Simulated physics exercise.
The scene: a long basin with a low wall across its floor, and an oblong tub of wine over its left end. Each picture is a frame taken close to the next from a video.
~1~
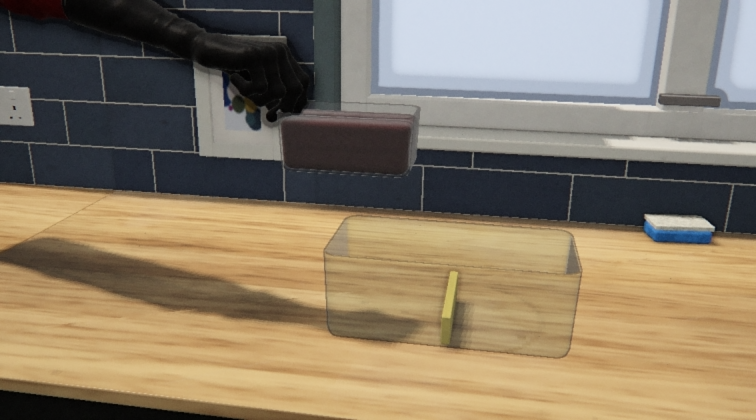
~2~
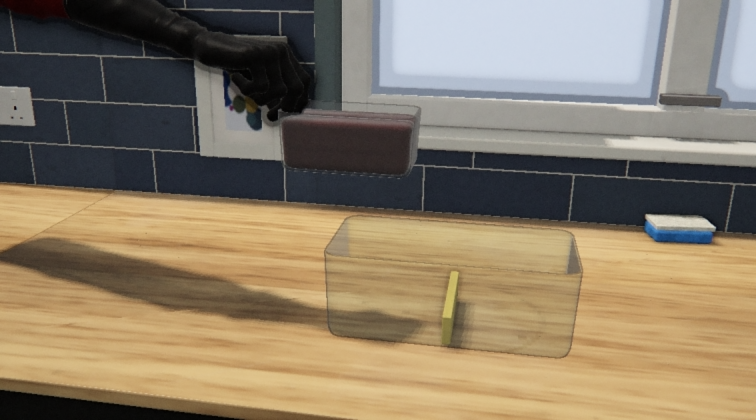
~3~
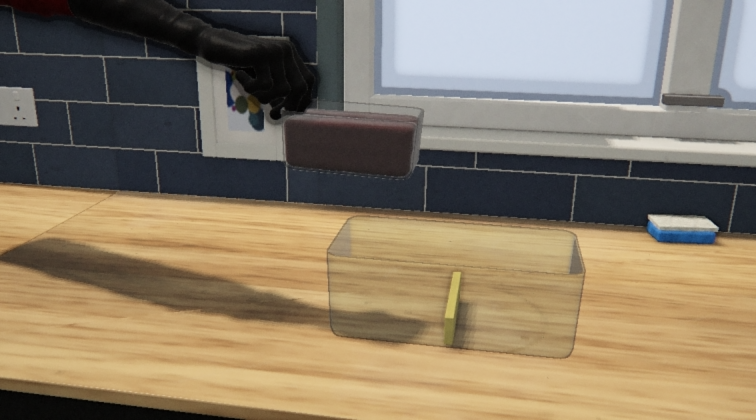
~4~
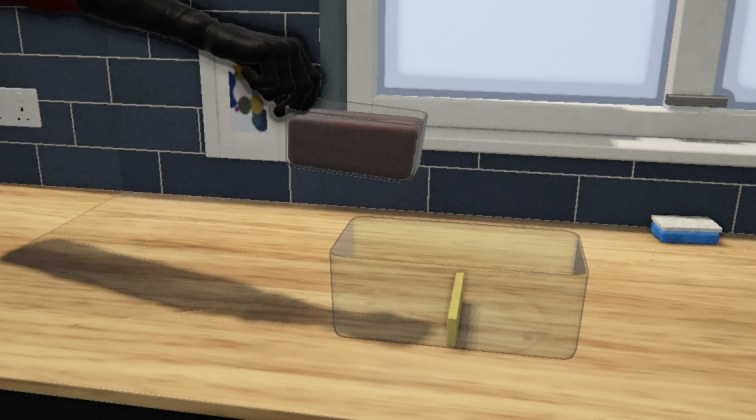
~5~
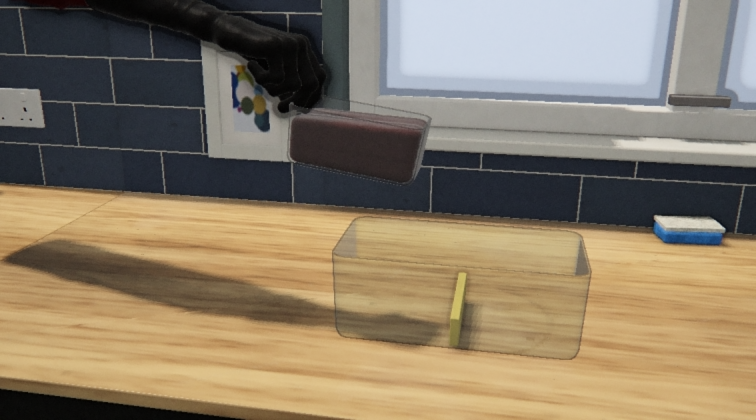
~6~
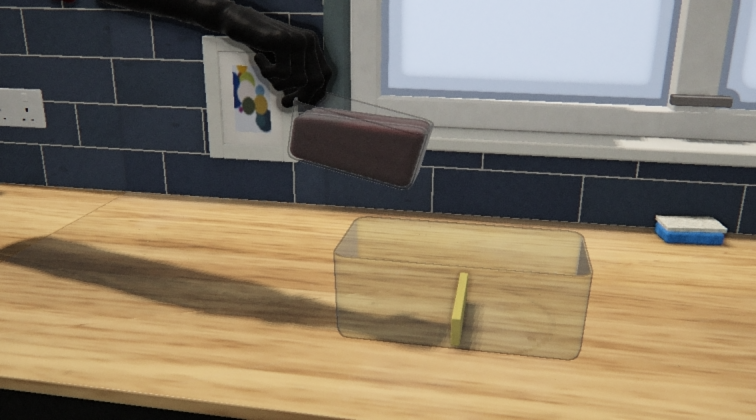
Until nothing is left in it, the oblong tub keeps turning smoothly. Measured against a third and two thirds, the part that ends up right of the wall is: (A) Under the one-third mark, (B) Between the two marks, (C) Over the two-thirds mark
B.
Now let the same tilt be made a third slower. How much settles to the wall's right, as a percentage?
Somewhere near 60 percent.
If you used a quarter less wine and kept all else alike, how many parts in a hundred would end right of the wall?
Estimate: Close to 45 per cent.
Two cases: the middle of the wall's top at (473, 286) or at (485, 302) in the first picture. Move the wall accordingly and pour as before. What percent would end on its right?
About 25 per cent on the first try, and 25 per cent on the second.
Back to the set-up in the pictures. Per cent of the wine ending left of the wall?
That works out to roughly 40 percent.
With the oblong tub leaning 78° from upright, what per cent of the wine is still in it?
It still holds close to 35 per cent at that lean.
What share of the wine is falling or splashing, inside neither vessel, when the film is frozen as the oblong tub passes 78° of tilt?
Share out of both vessels: Approx. 45 %.
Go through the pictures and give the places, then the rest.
In the first picture, it leans 0°; its right rim is at (416, 114); the wine meets the walls at (289, 115) and (415, 121); the long basin's rim runs from (336, 234) to (576, 253); the wall's top is at (451, 294).
In the second picture, it leans 1°; its right rim is at (417, 114); the wine meets the walls at (290, 115) and (416, 121).
In the third picture, it leans 2°; its right rim is at (420, 117); the wine meets the walls at (293, 114) and (419, 122).
In the fourth picture, it leans 5°; its right rim is at (424, 120); the wine meets the walls at (297, 114) and (423, 125).
In the fifth picture, it leans 8°; its right rim is at (427, 125); the wine meets the walls at (300, 114) and (426, 126).
In the sixth picture, it leans 13°; its right rim is at (430, 130); the wine meets the walls at (303, 114) and (429, 127).
A moment on, the oblong tub is tipped on its side and 33 per cent is still to pour, 2 is left of the wall and 20 right of it.
Next, the oblong tub is tipped right over and 3 per cent is still to pour, 33 is left of the wall and 57 right of it.
Then the oblong tub is tipped right over and 0 per cent is still to pour, 41 is left of the wall and 56 right of it.
Later the oblong tub is tipped right over and 0 per cent is still to pour, 41 is left of the wall and 55 right of it.
In the end 41 per cent lies left of the wall, 55 right of it and 3 outside.
